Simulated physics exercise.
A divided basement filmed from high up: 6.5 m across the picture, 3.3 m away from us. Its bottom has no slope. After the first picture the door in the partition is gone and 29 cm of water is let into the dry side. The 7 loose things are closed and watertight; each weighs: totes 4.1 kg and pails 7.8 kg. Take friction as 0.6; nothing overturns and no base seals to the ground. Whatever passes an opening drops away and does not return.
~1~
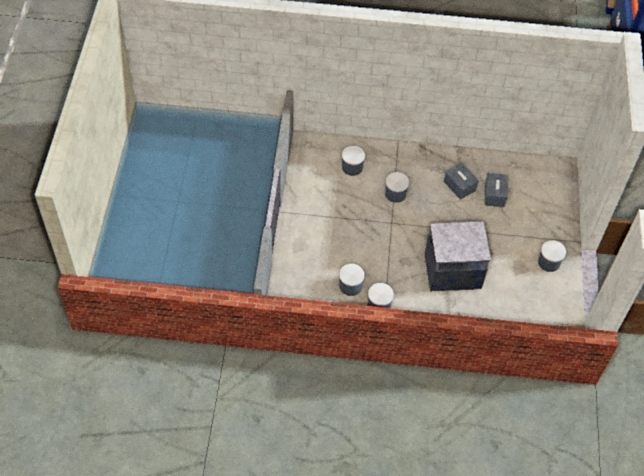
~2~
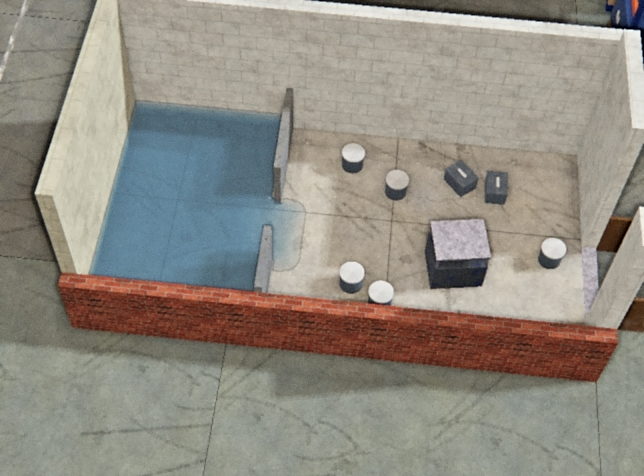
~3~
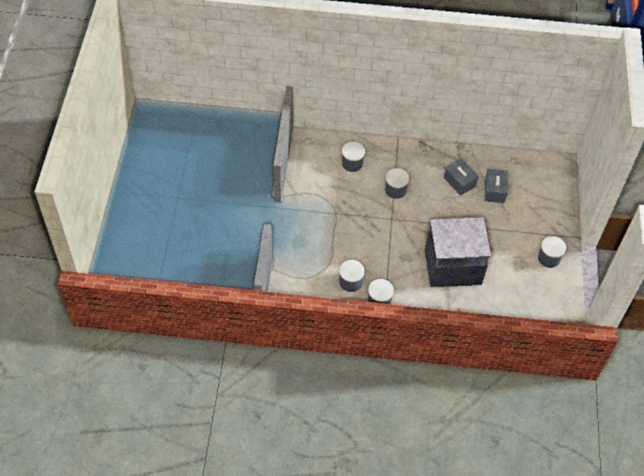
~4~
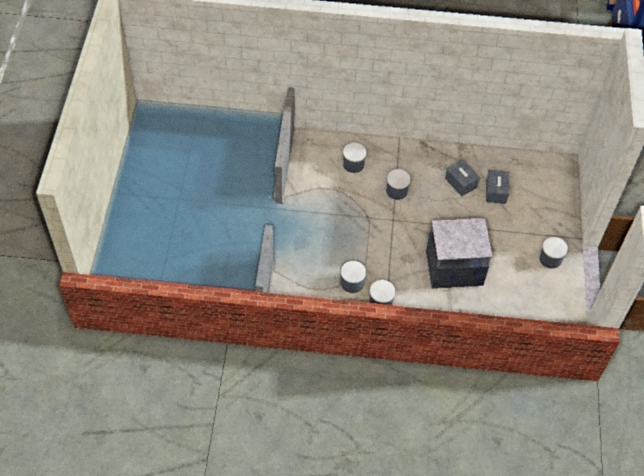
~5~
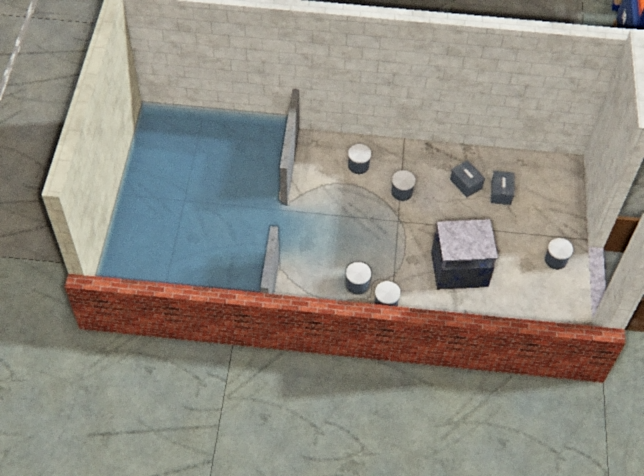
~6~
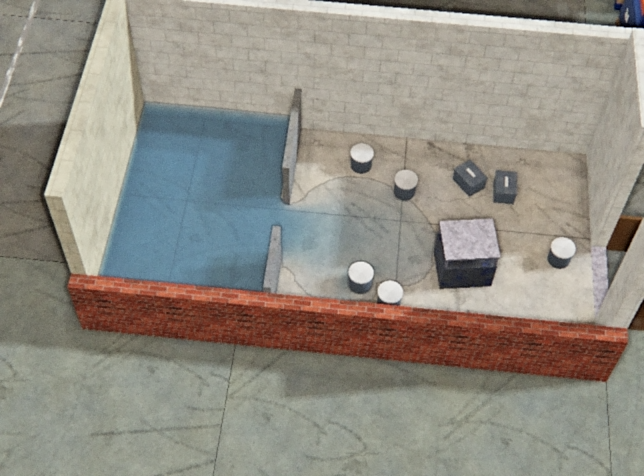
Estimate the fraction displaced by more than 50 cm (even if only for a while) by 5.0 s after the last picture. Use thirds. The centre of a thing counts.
It is under a third.
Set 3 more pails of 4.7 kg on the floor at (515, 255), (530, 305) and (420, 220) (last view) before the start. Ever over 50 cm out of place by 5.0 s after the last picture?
In turn: Under, less, over.
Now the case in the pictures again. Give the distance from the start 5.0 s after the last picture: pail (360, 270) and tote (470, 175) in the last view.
In turn: 20 cm, 60 cm.
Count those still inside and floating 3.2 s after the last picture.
I count 2.
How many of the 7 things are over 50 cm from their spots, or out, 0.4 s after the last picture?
0 of them.
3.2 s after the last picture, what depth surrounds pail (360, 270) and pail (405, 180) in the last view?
Roughly 7 and 5 cm.
Then, 0.4 s after the last picture 0 of 7 are over 50 cm from their spots; 0 afloat.
Then, 1.7 s after the last picture 0 of 7 are over 50 cm from their spots; 0 afloat.
Then, 3.2 s after the last picture 2 of 7 are over 50 cm from their spots; 2 afloat.
Then, 5.0 s after the last picture 2 of 7 are over 50 cm from their spots, and 2 have been at some point; 2 afloat.
